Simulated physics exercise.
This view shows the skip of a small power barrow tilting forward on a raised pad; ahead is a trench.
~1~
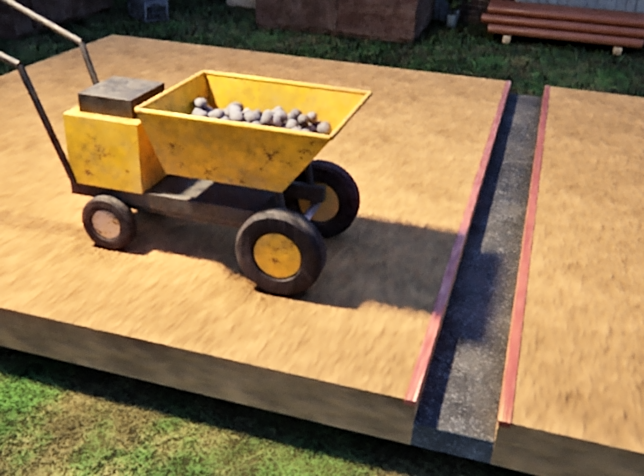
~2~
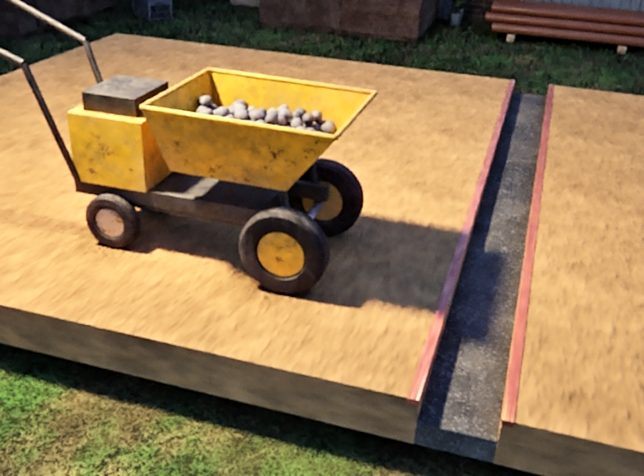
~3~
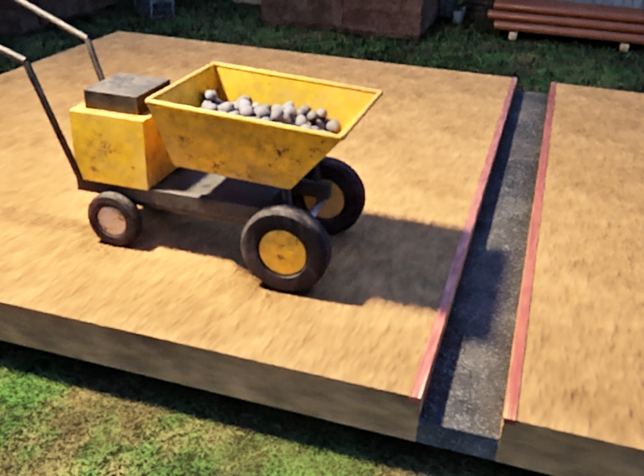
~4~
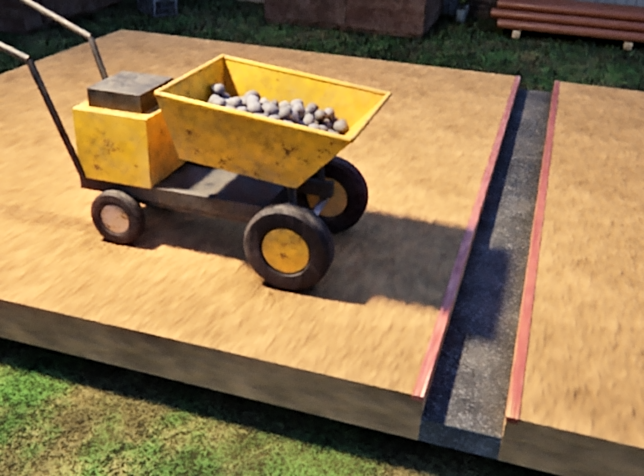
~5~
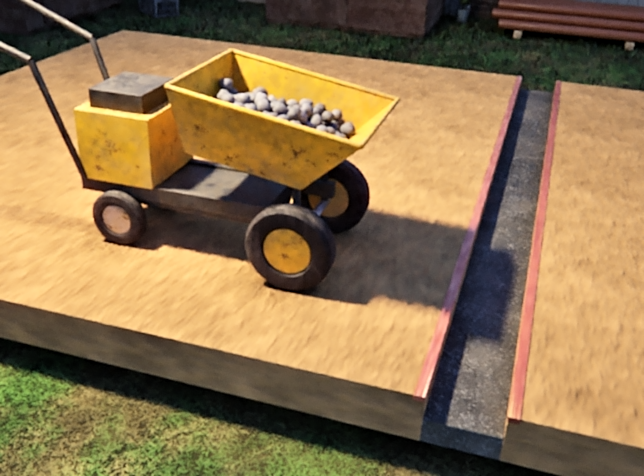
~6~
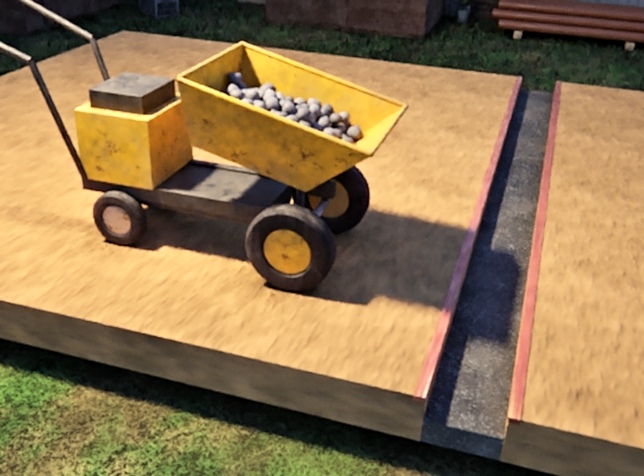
The video shows a small yellow barrow loaded with round grey cobbles on a raised pad, left of a narrow trench; the barrow shifts very slightly right, then its skip gradually tilts a little forward toward the right.
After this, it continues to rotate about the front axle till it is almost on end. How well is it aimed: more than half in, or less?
Beyond half.
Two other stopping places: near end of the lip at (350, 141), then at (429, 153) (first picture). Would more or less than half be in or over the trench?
Place one: The greater share; place two: The lesser share.
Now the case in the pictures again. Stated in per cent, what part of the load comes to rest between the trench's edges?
It works out to roughly 75 percent of the load.
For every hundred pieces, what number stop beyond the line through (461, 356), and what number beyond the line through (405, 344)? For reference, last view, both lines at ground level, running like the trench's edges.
Close to 60 and 90 per cent respectively.
Soon, skip tipped steeply; all in the skip.
A while on, skip tipped steeply; most in the skip; a small part short of the trench; a small part in or heaped over the trench; a stray few falling.
Towards the end, skip tipped right over; a small part in the skip; a small part short of the trench; about two thirds in or heaped over the trench; a small part beyond it.
Finally, skip tipped right over; a small part in the skip; about a quarter short of the trench; most in or heaped over the trench; a small part beyond it.
